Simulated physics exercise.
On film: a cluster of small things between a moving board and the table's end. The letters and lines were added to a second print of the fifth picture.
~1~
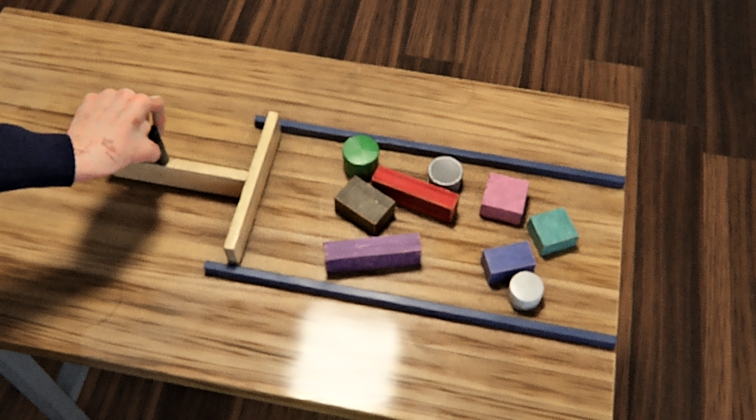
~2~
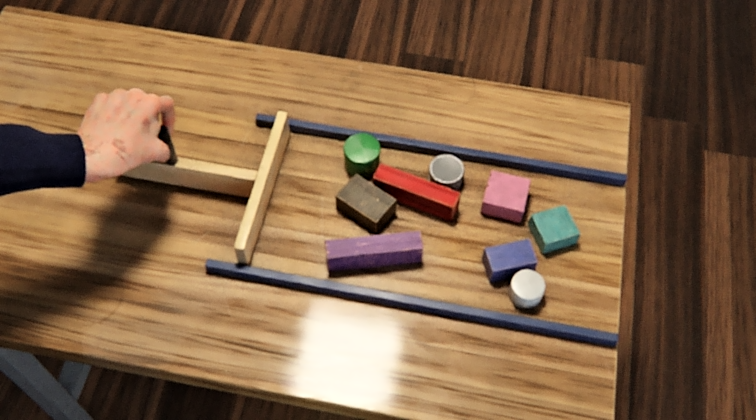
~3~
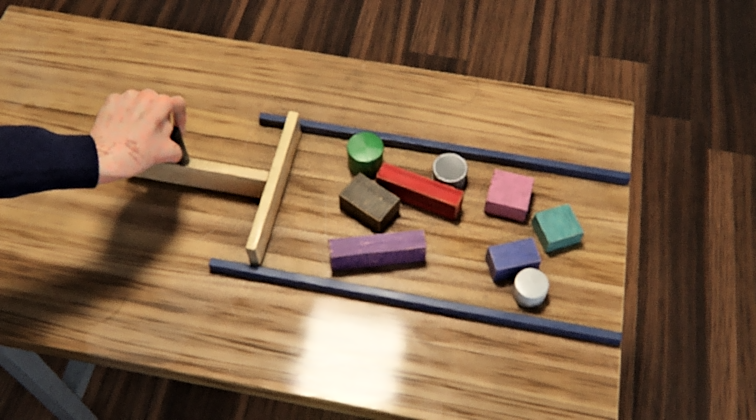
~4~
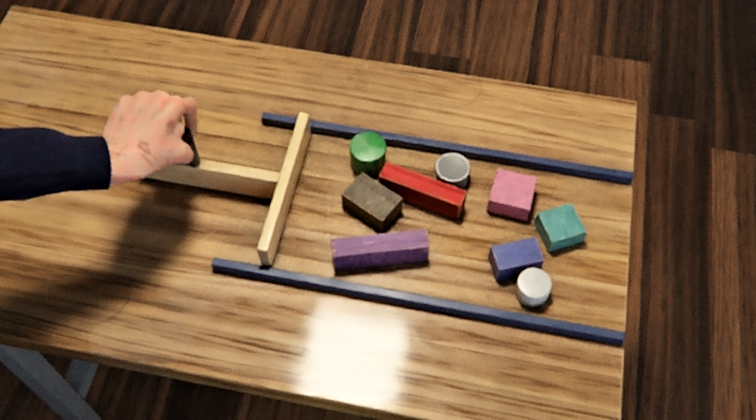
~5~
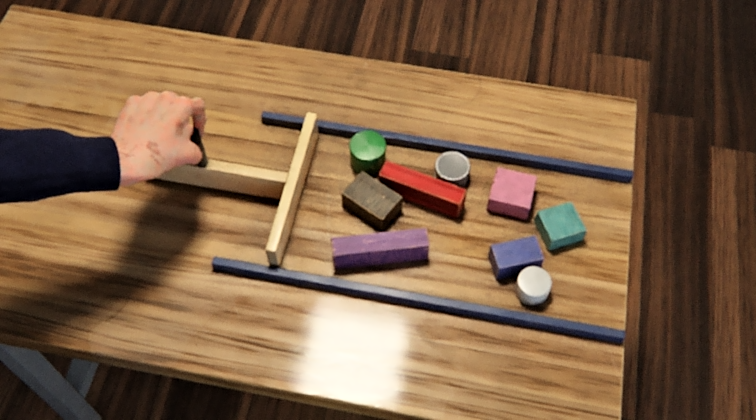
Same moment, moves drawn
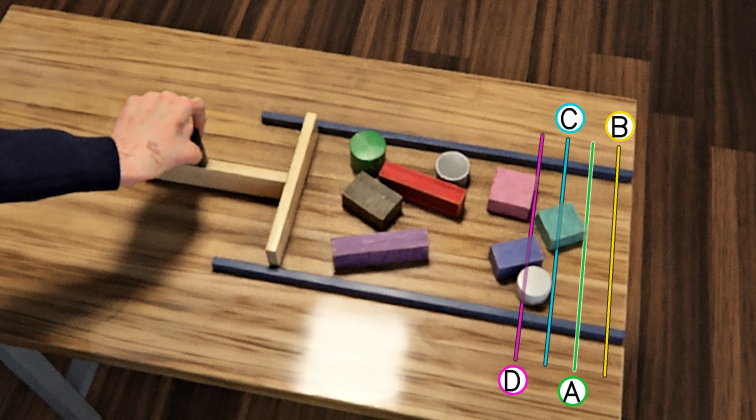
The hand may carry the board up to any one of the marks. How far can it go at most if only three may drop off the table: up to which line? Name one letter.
Line C.
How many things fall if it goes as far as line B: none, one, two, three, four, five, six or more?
By then, six or more.
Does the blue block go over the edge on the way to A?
Yes.
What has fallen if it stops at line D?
The turquoise block.
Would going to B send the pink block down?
Yes.
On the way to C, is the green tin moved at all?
Yes.
On the marked copy, A at (584, 248); B at (612, 253); C at (558, 243); D at (530, 238).
With C. Early on, board (386, 194); green tin (421, 159); purple bar (431, 254).
Further on, board (483, 210); turquoise block (604, 238); blue block (590, 275).
At the end, board (559, 223); turquoise block over the edge; pink block over the edge; three fallen.
As for the rest, A drops seven; B drops nine; D is within the limit but short.
